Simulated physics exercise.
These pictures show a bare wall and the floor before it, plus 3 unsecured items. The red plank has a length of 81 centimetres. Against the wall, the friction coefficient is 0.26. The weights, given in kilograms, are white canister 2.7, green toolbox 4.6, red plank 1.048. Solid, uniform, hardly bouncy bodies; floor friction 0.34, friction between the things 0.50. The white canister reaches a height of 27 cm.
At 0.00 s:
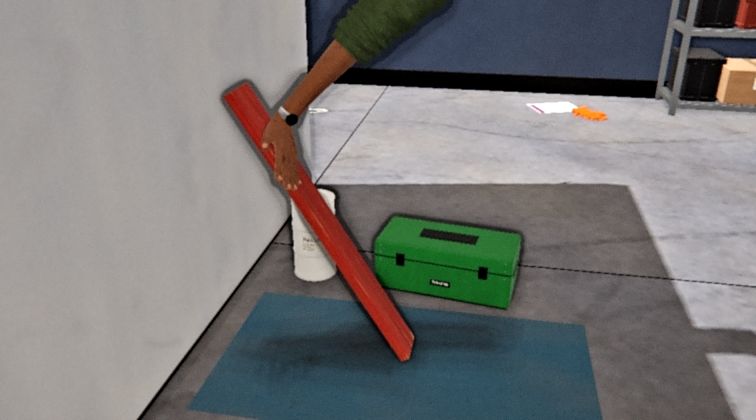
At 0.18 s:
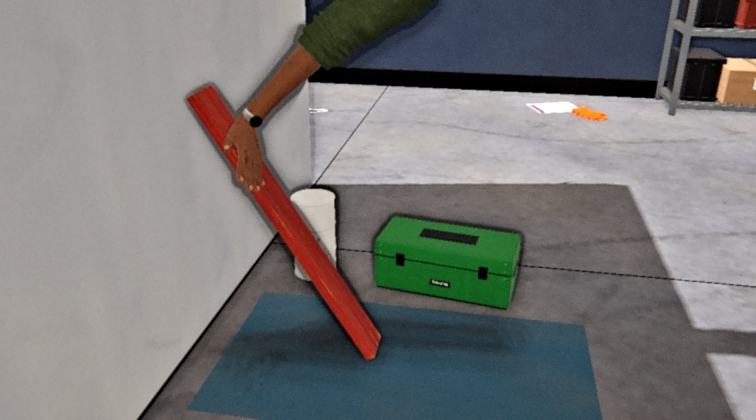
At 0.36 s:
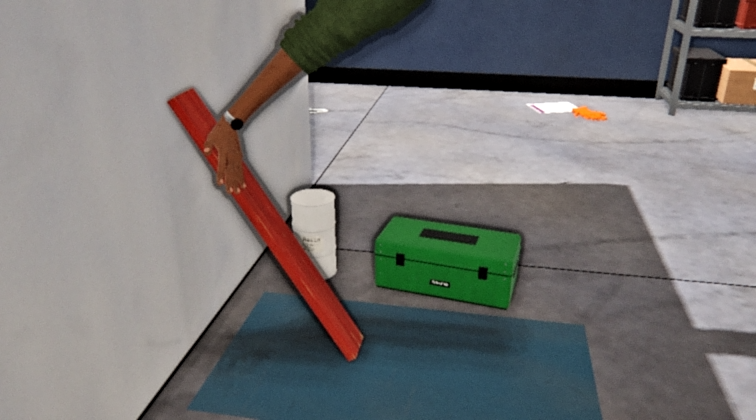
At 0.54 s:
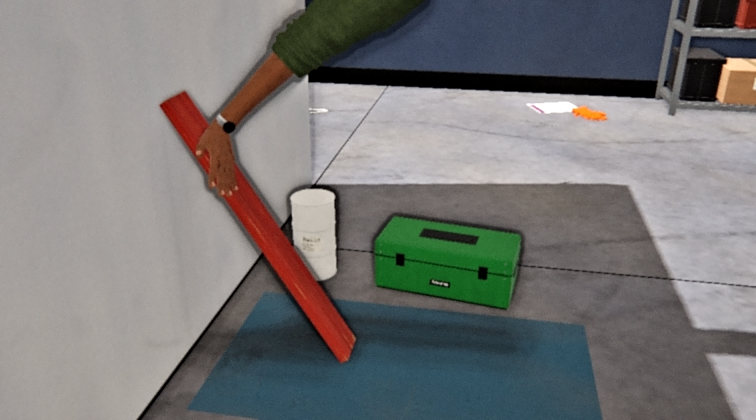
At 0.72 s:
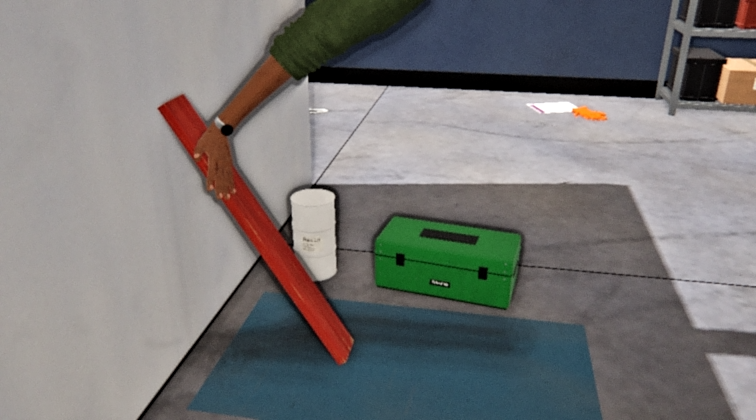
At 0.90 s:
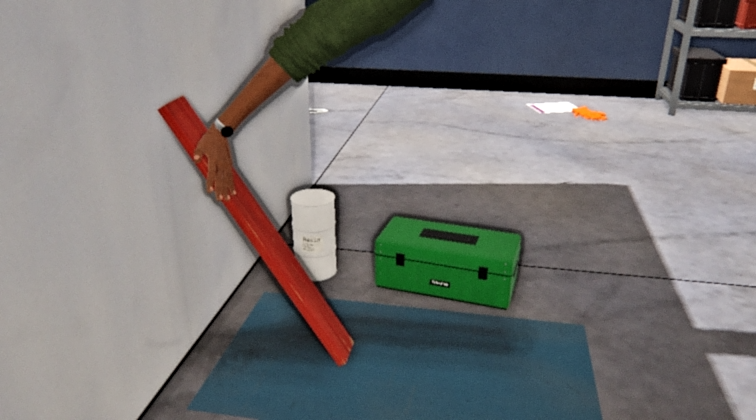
Red plank held by a hand shifting left and leaning against a bare wall, beside a white canister and a green toolbox.
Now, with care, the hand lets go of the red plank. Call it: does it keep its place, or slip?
It keeps its place.
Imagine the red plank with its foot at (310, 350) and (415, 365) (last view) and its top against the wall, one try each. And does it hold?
Well, in the first case it does not budge, and in the second case it comes down.
Around 1.10 s, nothing moves.
Around 1.40 s, red plank resting near (264, 237).
Finally (2.2 s), all 3 still in place (within 10 cm). Final places as that camera would see them, red plank near (264, 237). The plank remains leaning.
